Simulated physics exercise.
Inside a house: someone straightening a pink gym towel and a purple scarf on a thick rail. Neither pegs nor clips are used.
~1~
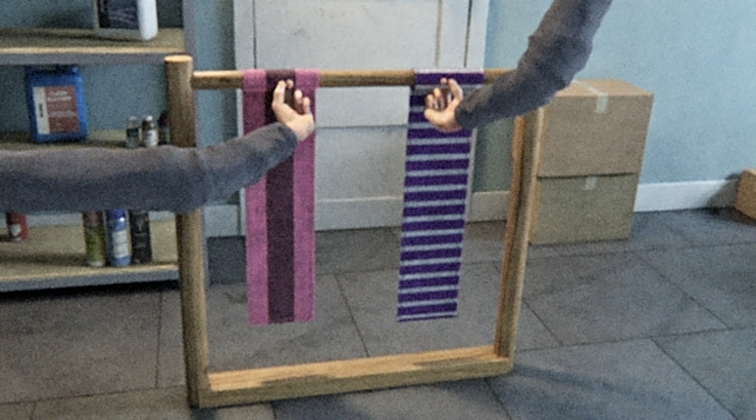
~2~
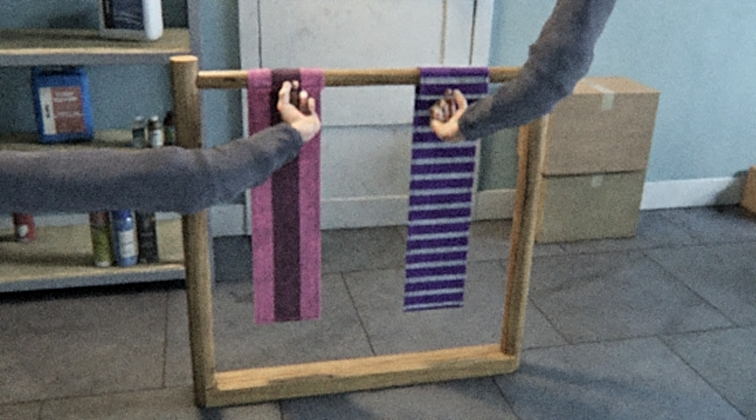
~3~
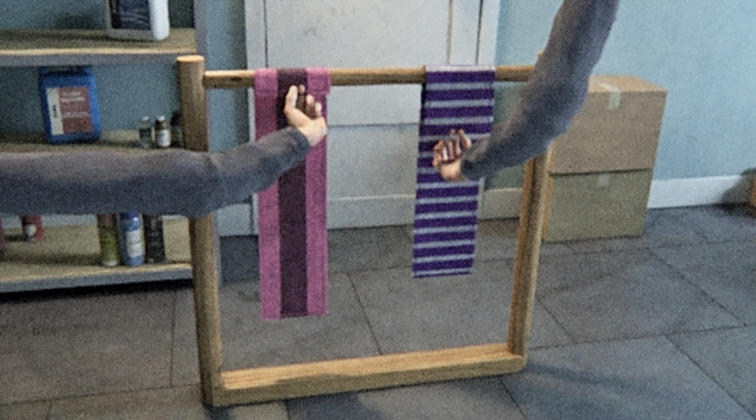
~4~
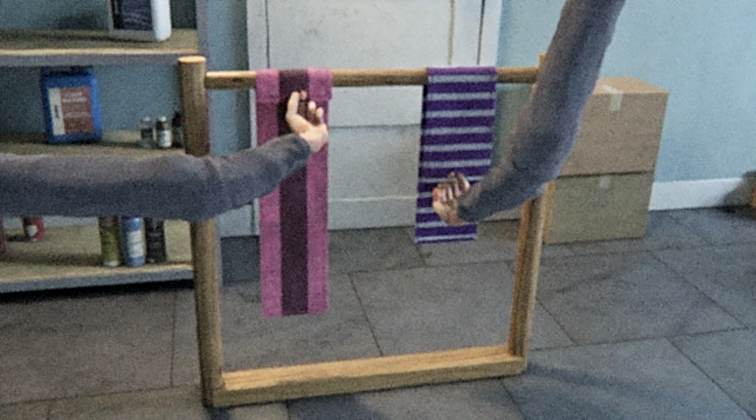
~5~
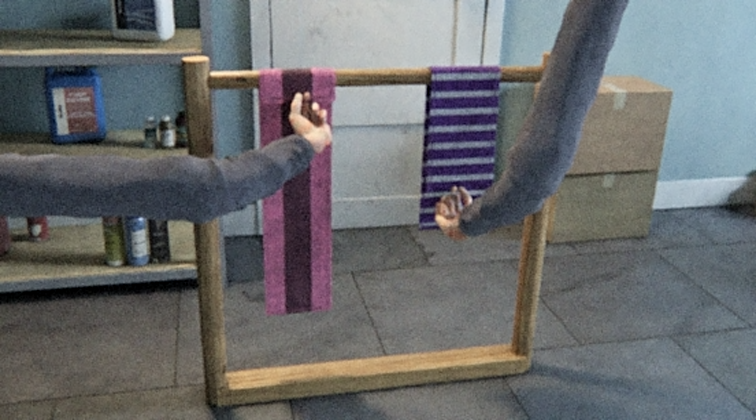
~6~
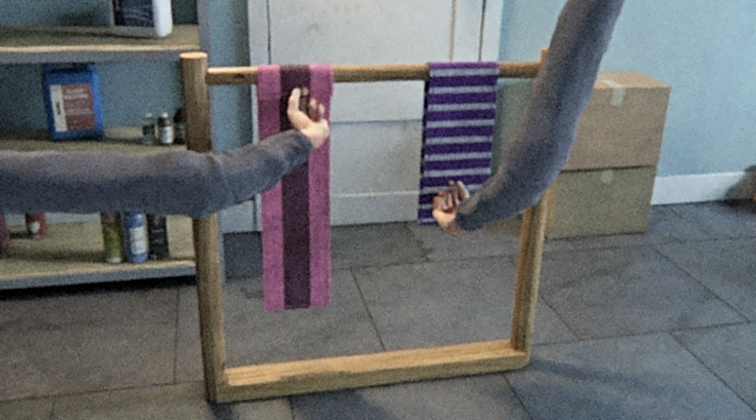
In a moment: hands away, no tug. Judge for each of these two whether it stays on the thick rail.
Result: The pink gym towel does not stay, the purple scarf does not fall.
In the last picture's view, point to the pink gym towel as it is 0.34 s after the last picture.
At about (296, 226).
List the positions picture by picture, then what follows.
In the first frame, gym towel front hem (300, 85), back hem (298, 317); scarf front hem (433, 83), back hem (412, 317).
In the second frame, gym towel front hem (305, 85); scarf front hem (438, 93).
In the third frame, gym towel front hem (312, 89); scarf front hem (442, 134).
In the fourth frame, gym towel front hem (314, 95); scarf front hem (441, 176).
In the fifth frame, gym towel front hem (317, 97); scarf front hem (444, 190).
In the sixth frame, gym towel front hem (315, 92), back hem (314, 303), front far shorter than the back; scarf front hem (441, 185), back hem (434, 220), front over half the back.
Then, 0.34 s after the last picture, gym towel clear of the rail and dropping near (296, 226); scarf still hanging.
Then, 0.56 s after the last picture, gym towel clear of the rail and dropping near (298, 357); scarf still hanging.
Then, 0.88 s after the last picture, gym towel in a heap on the floor near (298, 379); scarf still hanging.
At rest, gym towel in a heap on the floor near (298, 379); scarf still hanging. The pink gym towel slips to the floor and the purple scarf keeps its place.
